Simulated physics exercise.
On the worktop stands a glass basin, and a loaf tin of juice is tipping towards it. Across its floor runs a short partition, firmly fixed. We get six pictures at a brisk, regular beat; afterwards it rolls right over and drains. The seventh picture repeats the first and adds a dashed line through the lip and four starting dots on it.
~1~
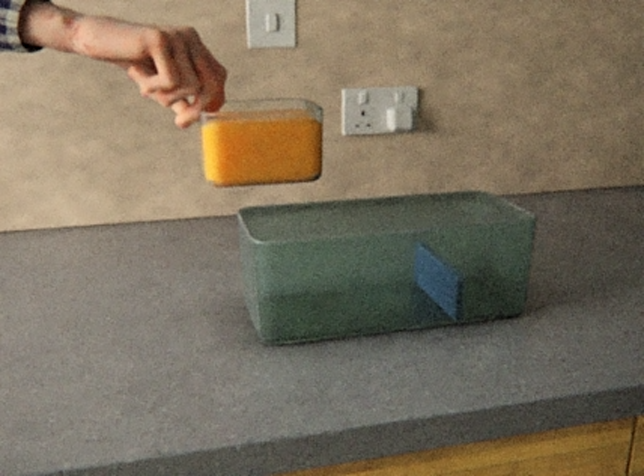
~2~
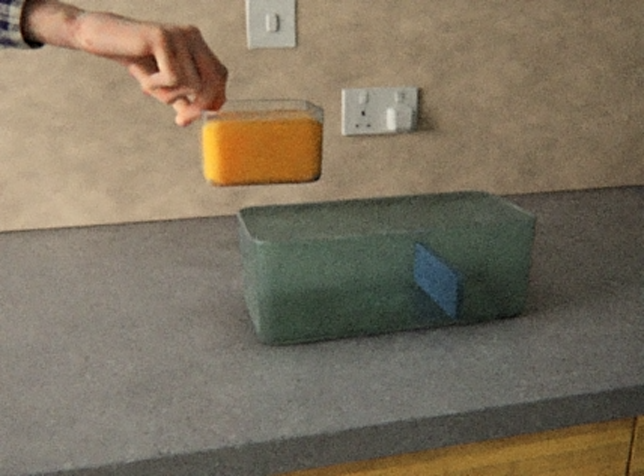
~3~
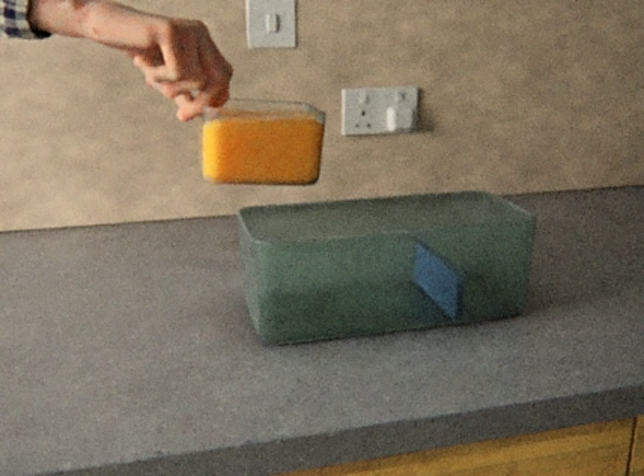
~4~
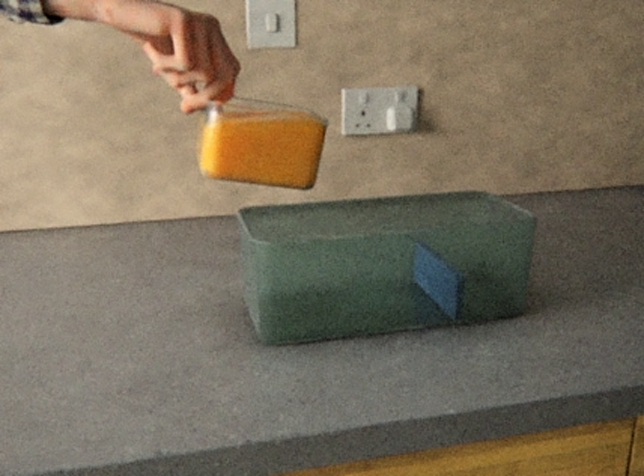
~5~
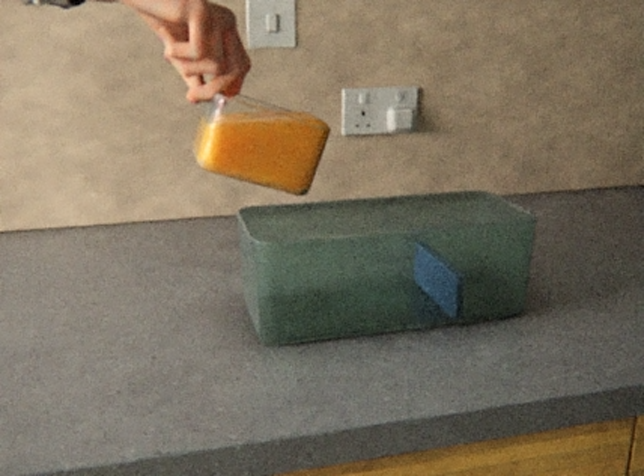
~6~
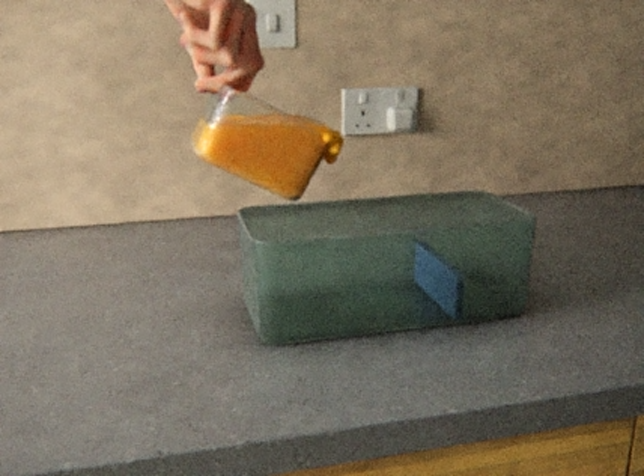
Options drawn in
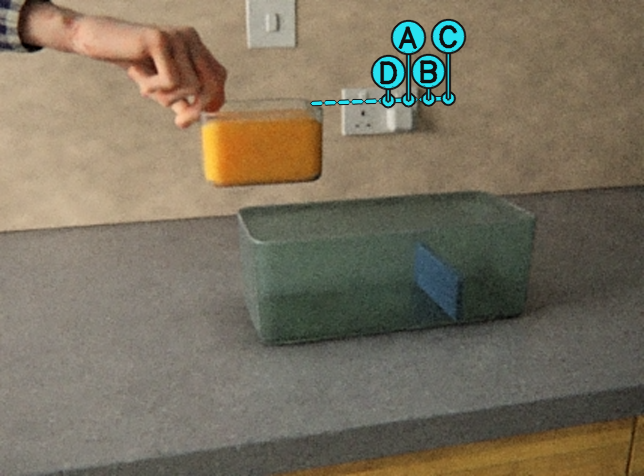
The footage shows a hand holding a clear container of orange juice above a greenish glass basin with a short blue partition, then gradually tilting it to the right until juice begins to come over the lip.
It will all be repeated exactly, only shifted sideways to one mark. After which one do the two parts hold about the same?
Spot D.
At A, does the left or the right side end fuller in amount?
The right one.
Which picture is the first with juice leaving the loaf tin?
In picture 5.
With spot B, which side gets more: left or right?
More ends on the right.
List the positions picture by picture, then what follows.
The first picture shows upright, lip at (312, 103); basin from (257, 342) to (522, 312); top of the wall at (438, 257); nothing has left yet.
The second picture shows upright, lip at (313, 104); nothing has left yet.
The third picture shows tipped about 5°, lip at (315, 108); nothing has left yet.
The fourth picture shows tipped about 11°, lip at (318, 114); nothing has left yet.
The fifth picture shows tipped about 19°, lip at (320, 123); juice is over the lip, down to (320, 123).
The sixth picture shows tipped about 29°, lip at (322, 133); juice is over the lip, down to (326, 158).
In cyan, A at (408, 99); B at (428, 99); C at (448, 98); D at (388, 100).
With A, about 31 % ends left of the wall and 69 % right of it.
With B, about 22 % ends left of the wall and 78 % right of it.
With C, about 18 % ends left of the wall and 81 % right of it.
With D, about 49 % ends left of the wall and 50 % right of it.
